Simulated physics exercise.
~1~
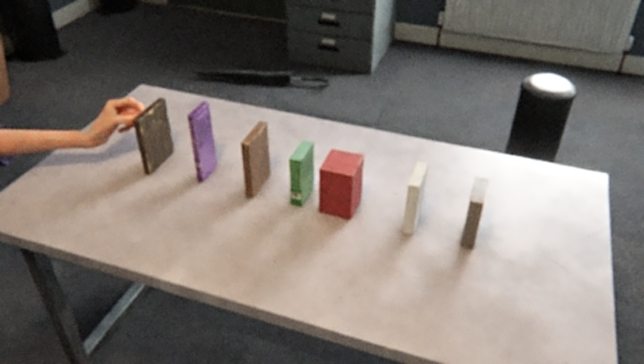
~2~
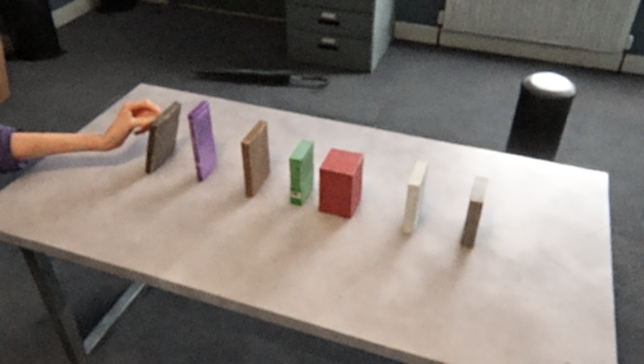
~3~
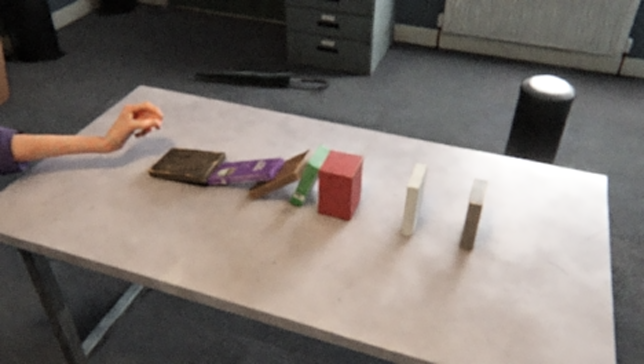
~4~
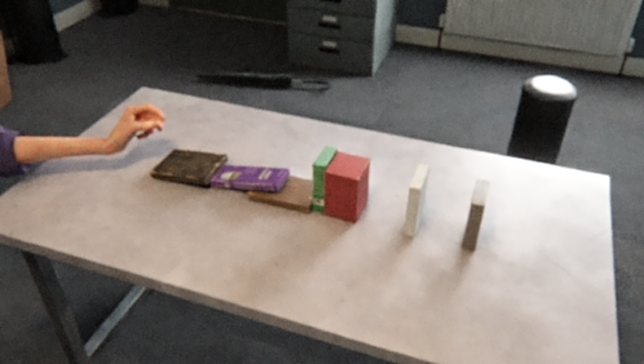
A hand tipped a black board over to the right on a table, and it knocked down the purple packet and brown block, pushing the green packet upright against the red box, while the white and grey boards beyond stayed standing.
